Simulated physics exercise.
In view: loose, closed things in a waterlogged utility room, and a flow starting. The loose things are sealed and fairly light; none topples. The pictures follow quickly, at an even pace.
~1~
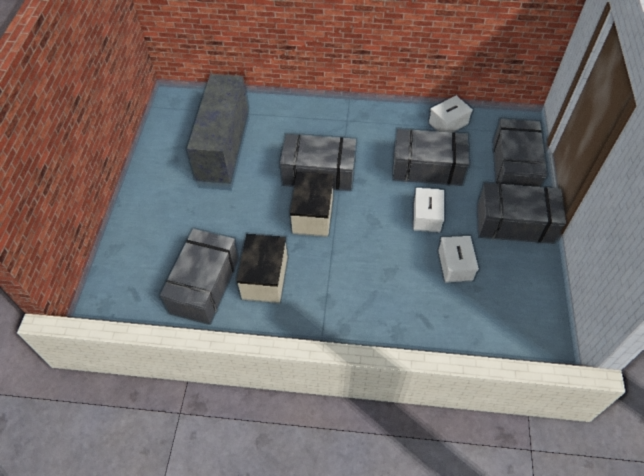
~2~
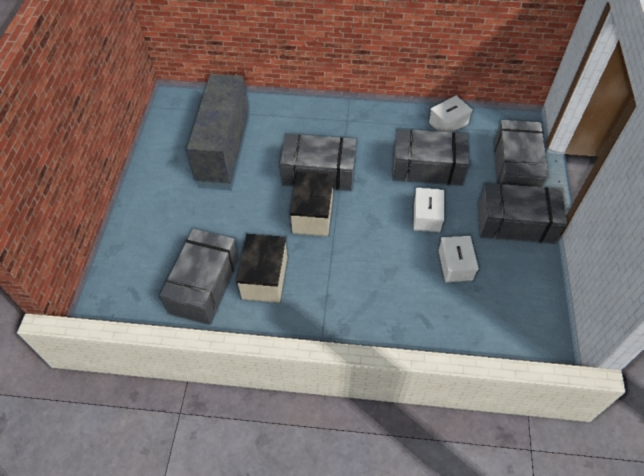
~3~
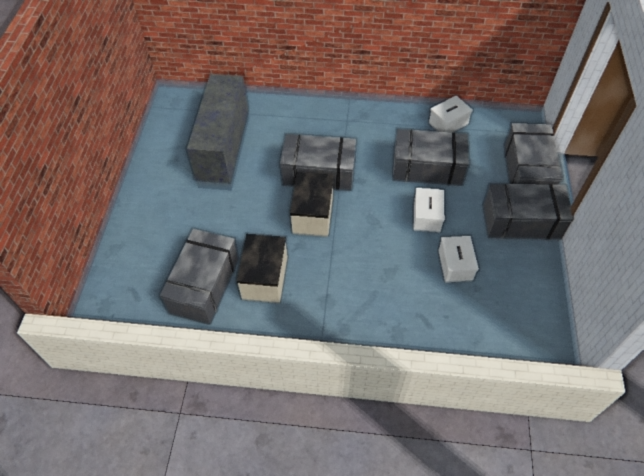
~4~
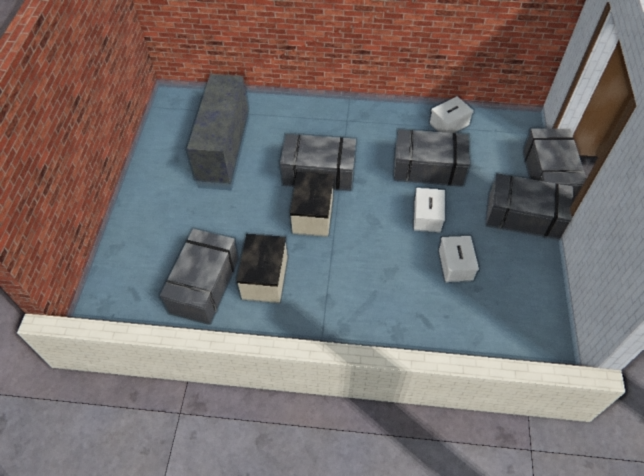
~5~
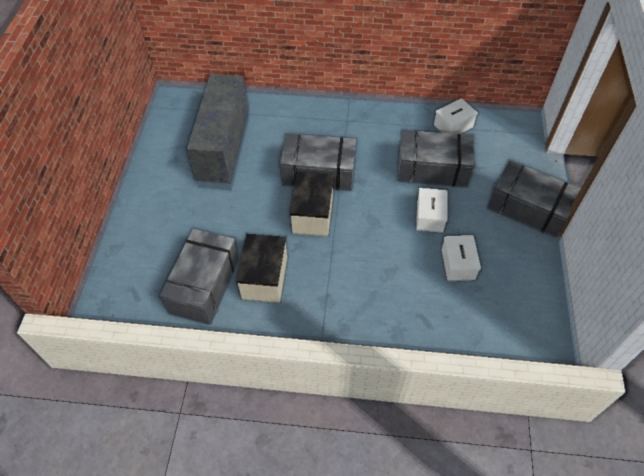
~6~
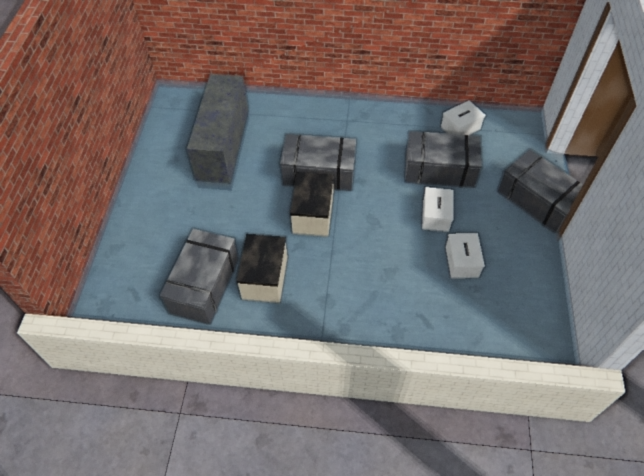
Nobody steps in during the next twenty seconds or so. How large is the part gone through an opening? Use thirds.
That comes to two thirds or more.
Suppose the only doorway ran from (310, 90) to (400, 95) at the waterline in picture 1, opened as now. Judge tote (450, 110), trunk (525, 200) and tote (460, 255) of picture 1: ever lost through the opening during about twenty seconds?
In turn: Gone, no, kept in.
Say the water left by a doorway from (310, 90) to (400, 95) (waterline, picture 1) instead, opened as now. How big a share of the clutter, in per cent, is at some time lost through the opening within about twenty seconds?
Near 60 in a hundred.
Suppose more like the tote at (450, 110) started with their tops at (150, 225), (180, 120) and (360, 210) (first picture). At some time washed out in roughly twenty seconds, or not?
As listed: Still in, inside, carried outside.
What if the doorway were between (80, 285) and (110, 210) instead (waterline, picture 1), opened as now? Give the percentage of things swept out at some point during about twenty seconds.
I make it 30 per cent.
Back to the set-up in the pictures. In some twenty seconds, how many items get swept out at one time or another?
I count 8.
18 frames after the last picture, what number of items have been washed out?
That makes 6.
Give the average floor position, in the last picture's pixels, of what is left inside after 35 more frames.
Close to (432, 227).
A moment on, 2 of 10 are out; 8 afloat.
Next, 6 of 10 are out; 4 afloat.
Later, 6 of 10 are out; 4 afloat.
In the end, 8 of 10 are out; 2 afloat.
